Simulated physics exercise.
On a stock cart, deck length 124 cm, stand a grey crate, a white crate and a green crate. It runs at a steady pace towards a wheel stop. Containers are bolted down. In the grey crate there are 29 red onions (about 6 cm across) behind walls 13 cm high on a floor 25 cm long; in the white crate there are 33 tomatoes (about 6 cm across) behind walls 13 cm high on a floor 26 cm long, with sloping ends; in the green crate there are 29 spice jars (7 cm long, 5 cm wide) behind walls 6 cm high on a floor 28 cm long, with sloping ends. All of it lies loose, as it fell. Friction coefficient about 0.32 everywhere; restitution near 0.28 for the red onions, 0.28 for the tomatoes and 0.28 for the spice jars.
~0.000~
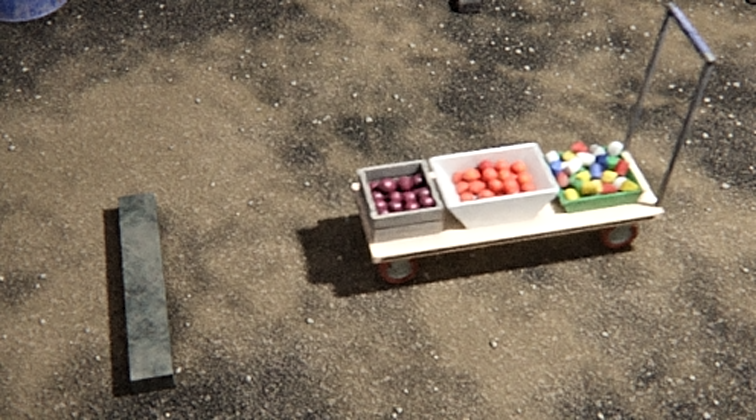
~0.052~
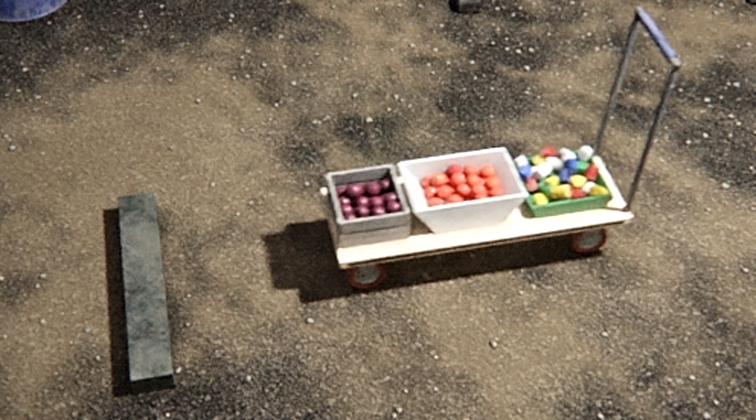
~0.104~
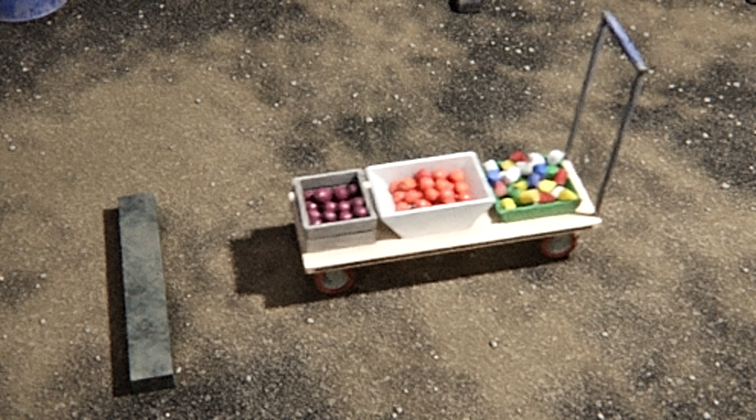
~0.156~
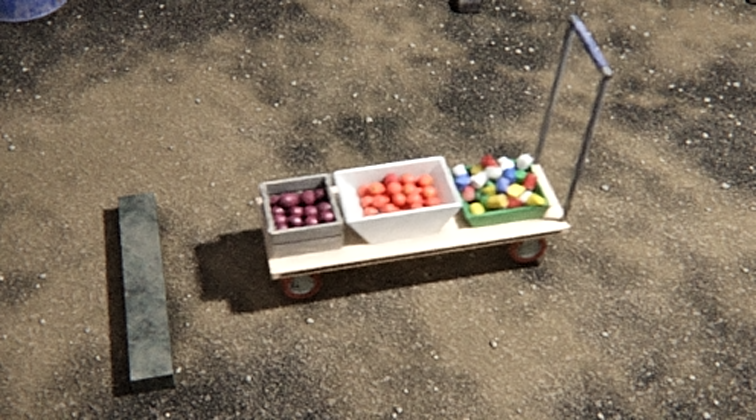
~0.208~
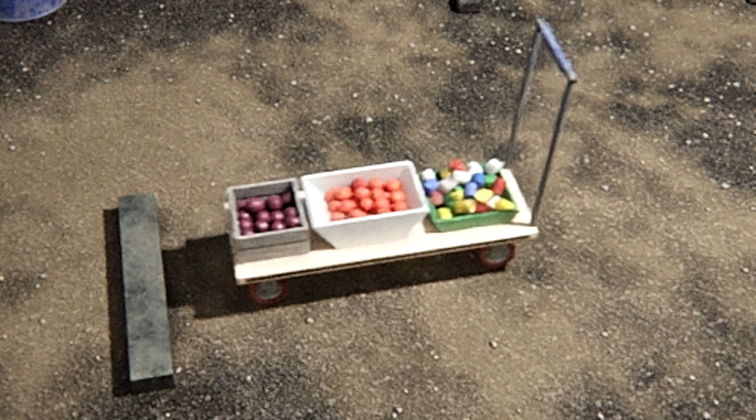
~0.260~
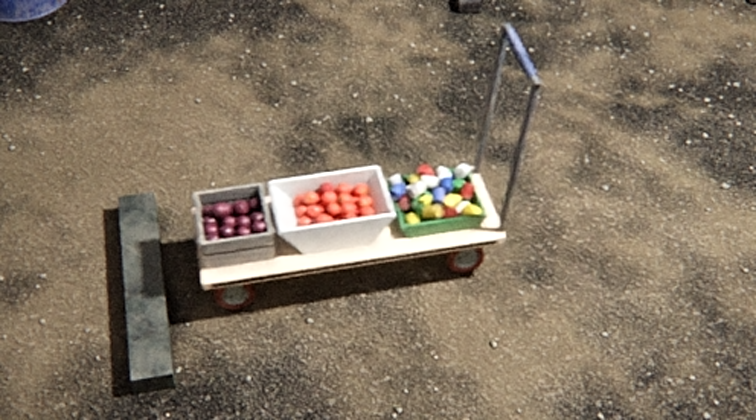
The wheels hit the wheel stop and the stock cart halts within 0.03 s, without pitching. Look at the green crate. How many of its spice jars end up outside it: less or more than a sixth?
It sheds over a sixth of them.
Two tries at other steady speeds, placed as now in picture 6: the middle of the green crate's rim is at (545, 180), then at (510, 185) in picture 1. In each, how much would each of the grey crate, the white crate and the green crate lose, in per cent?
Grey crate 0 then 0, white crate 0 then 0, green crate 30 then 10 per cent.
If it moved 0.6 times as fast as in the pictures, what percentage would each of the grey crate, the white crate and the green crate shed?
In that case grey crate 0, white crate 0, green crate 20 per cent.
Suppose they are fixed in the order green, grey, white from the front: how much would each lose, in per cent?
In that case grey crate 0, white crate 20, green crate 60 per cent.
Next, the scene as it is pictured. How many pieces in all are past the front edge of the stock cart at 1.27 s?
About 4.
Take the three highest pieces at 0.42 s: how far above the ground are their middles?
Roughly 44 cm.
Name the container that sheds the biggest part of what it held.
It is the green crate.
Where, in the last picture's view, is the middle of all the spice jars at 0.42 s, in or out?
At about (366, 199).
After 0.32 s, contact.
After 0.42 s, the grey crate has all 29, the white crate has all 33 and the green crate is down by 4 of 29.
After 0.54 s, the grey crate is down by 1 of 29, the white crate is down by 4 of 33 and the green crate is down by 9 of 29.
After 0.77 s, the grey crate is down by 1 of 29, the white crate is down by 8 of 33 and the green crate is down by 11 of 29.
When it is over (at 1.27 s), the grey crate is down by 1 of 29, the white crate is down by 8 of 33 and the green crate is down by 11 of 29. Asked share, 11 of 29, 38 per cent.
